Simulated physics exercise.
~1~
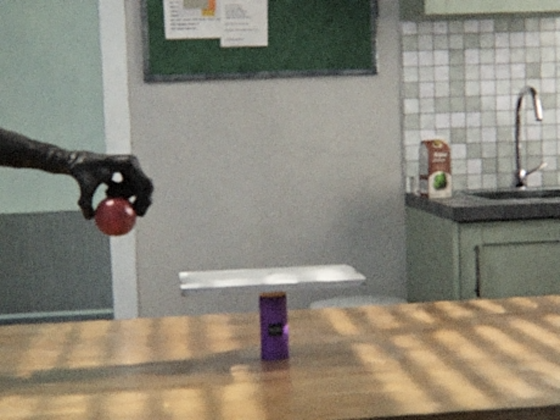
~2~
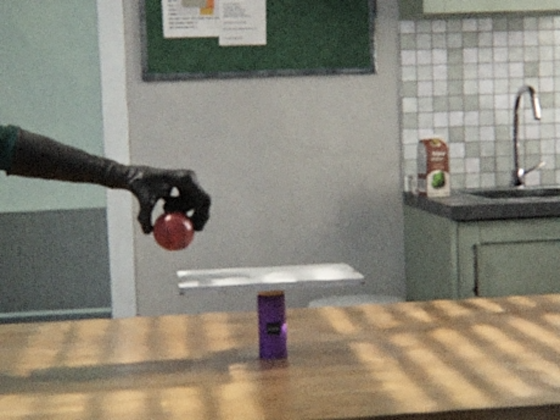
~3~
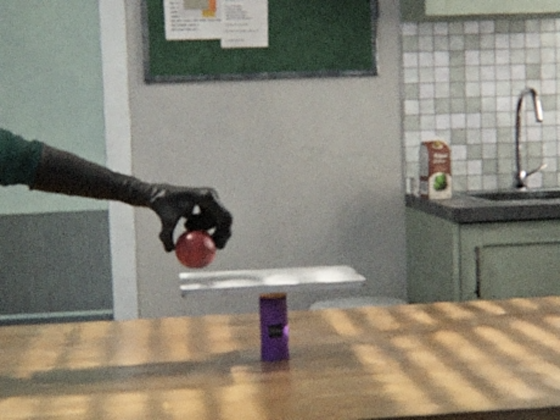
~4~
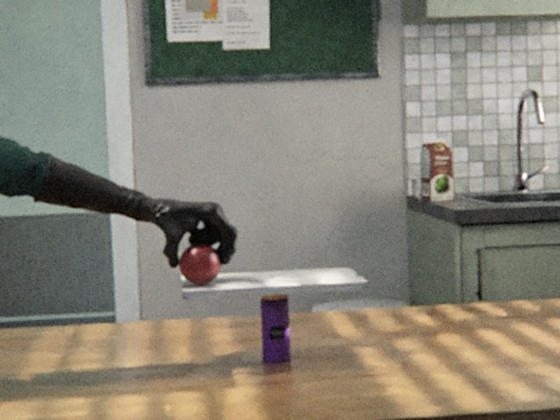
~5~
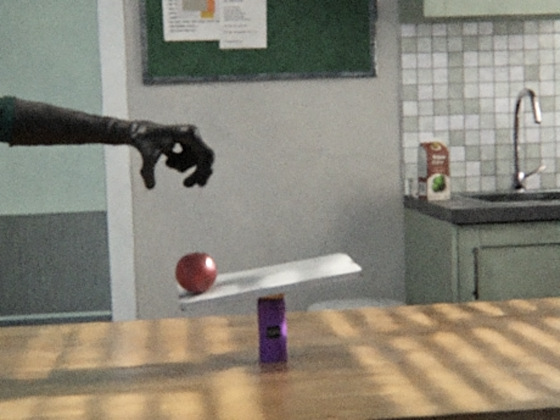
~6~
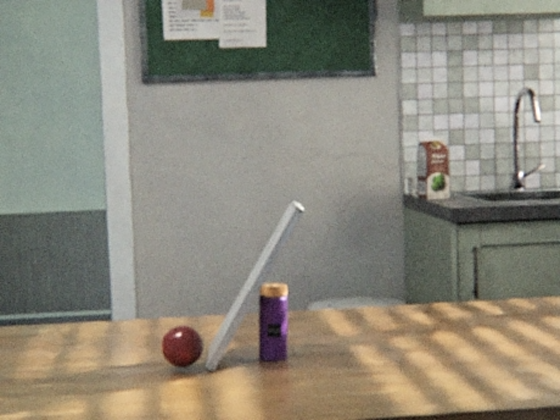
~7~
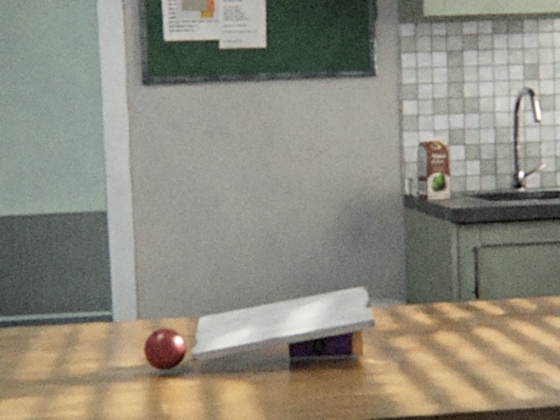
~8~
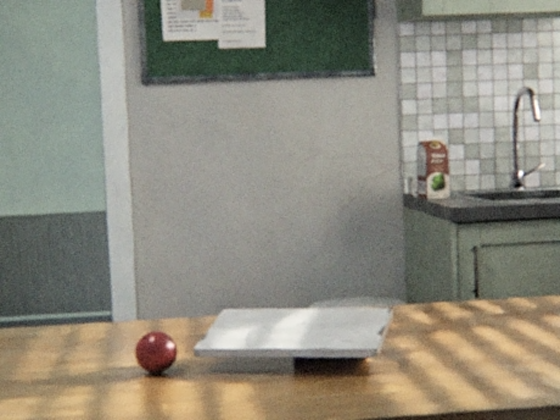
In a kitchen with a green notice board and a tiled sink corner, a slightly swaying camera looks across a sunlit wooden table. A white board lies balanced on an upright purple shaker near the middle. From the left, a dark-gloved hand carries a red apple rightward, lowers it onto the board's left end, then lets go and draws back. The board tilts down on the left, and the apple drops to the table as the board tips steeply. The shaker topples, and the board ends up resting over it, with the apple to the left.
